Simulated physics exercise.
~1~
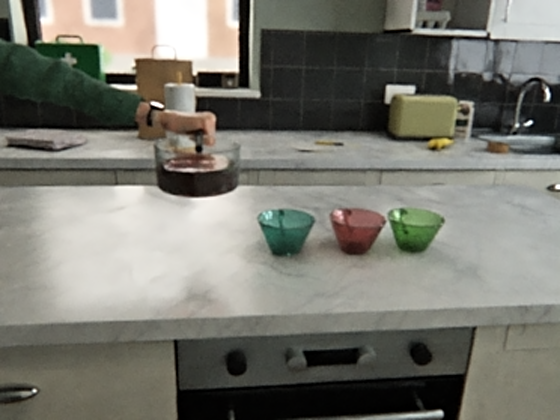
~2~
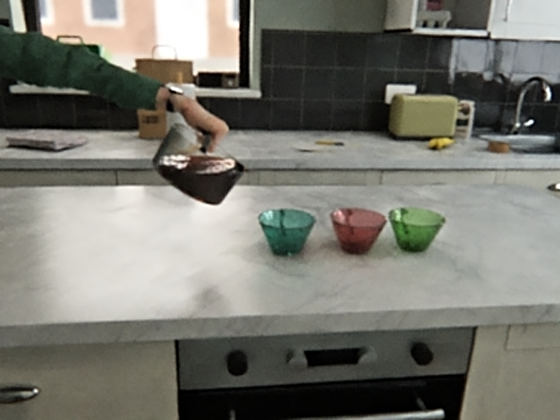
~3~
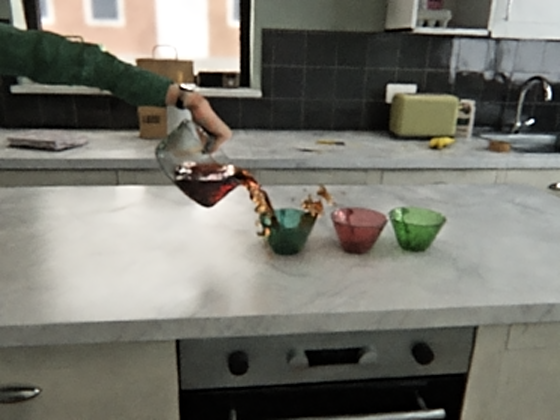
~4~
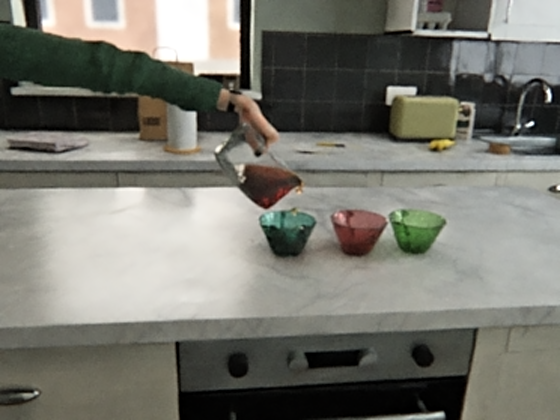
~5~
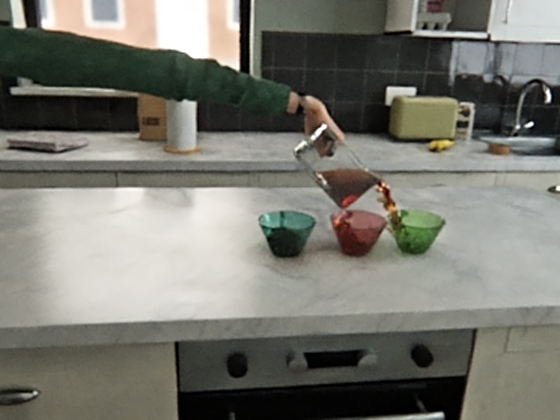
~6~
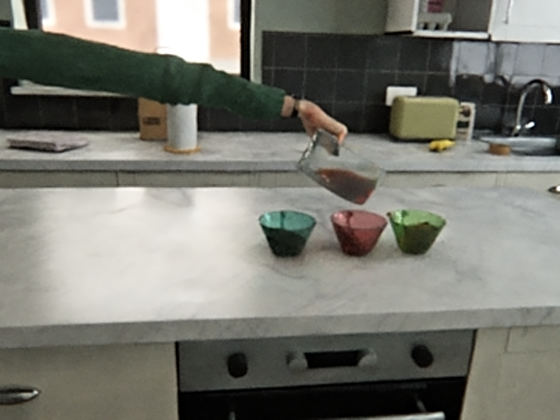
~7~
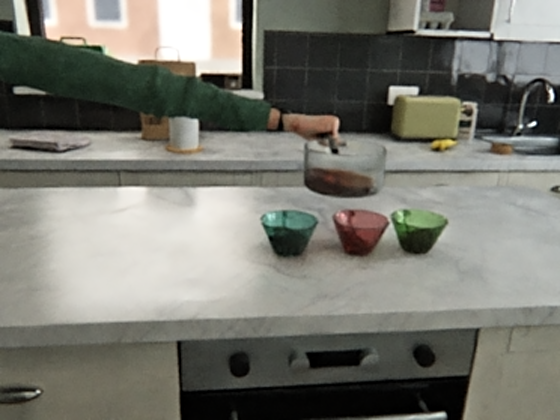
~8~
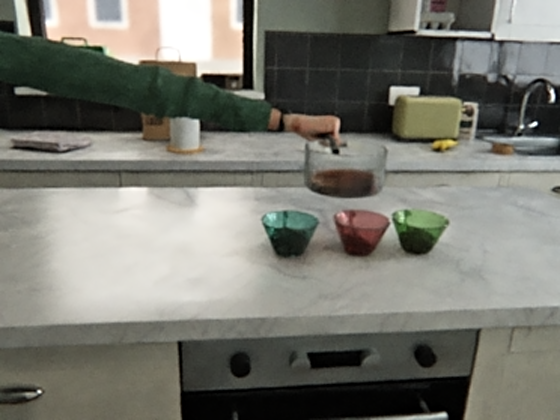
In the video, a green-sleeved arm holds a clear pot of dark reddish-brown liquid over a counter, tips it and pours with some splashing while moving right across teal, red and green cups, then levels it and holds it above the cups with some liquid left.
